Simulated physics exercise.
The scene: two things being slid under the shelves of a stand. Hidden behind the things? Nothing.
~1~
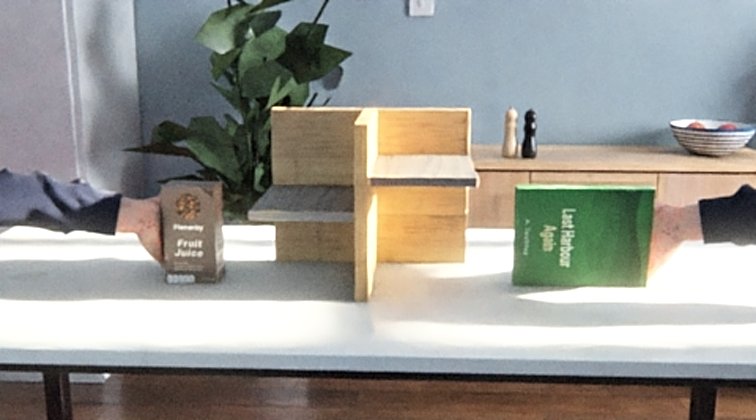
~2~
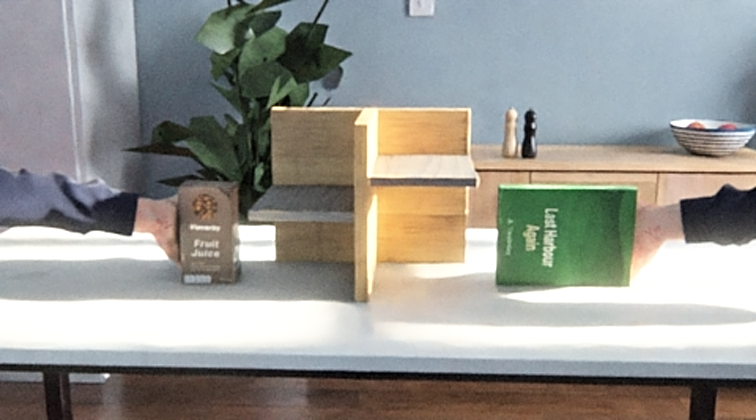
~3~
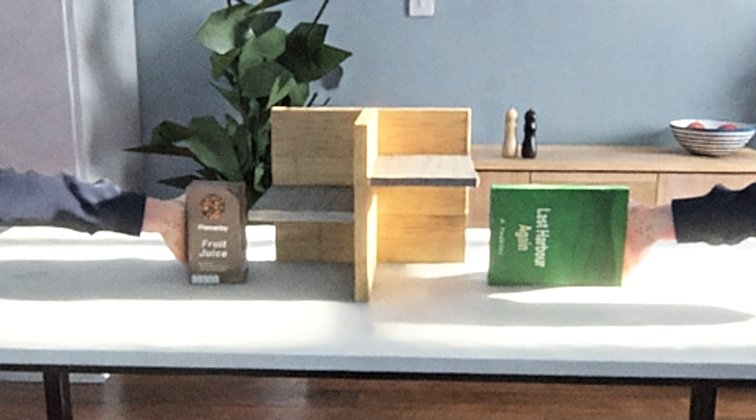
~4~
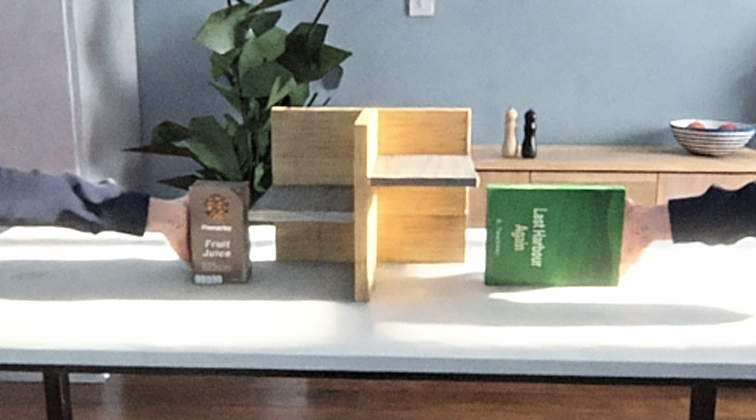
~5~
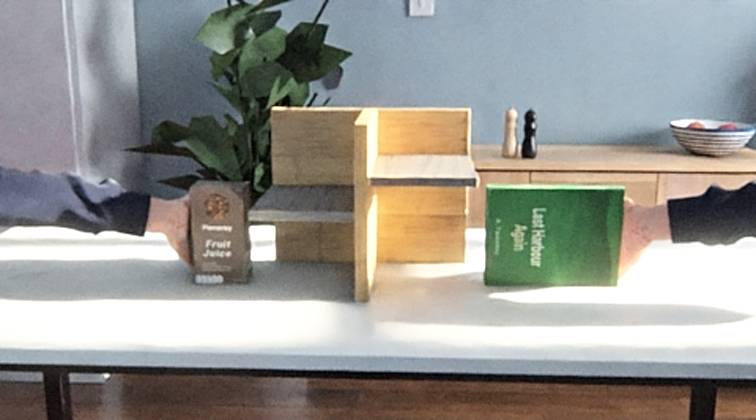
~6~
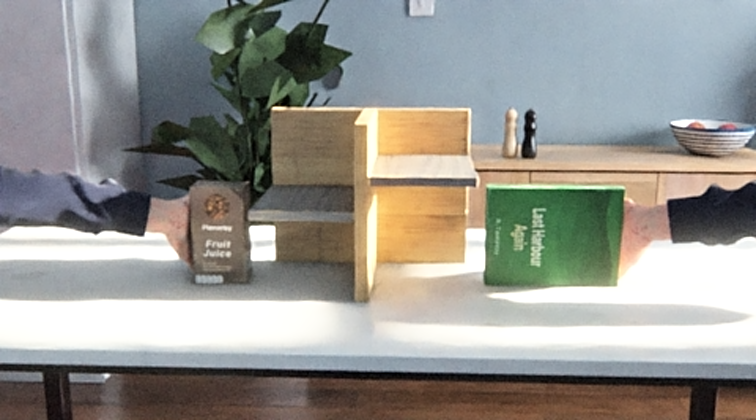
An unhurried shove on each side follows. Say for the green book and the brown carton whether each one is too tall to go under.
At the end, the green book most likely fits underneath, the brown carton most likely gets held up.
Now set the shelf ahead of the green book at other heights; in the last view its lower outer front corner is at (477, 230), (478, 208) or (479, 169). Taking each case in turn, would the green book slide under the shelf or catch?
Taking the three heights in turn, it hits the shelf, then hits the shelf, then slips beneath.
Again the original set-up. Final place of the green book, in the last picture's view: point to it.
(450, 235).
Then, 0.44 s on from there, green book sliding up to the opening near (519, 236); brown carton stopped at the opening near (235, 232).
In the end, the green book goes under, near (450, 235); the brown carton stops at the shelf, near (235, 232).
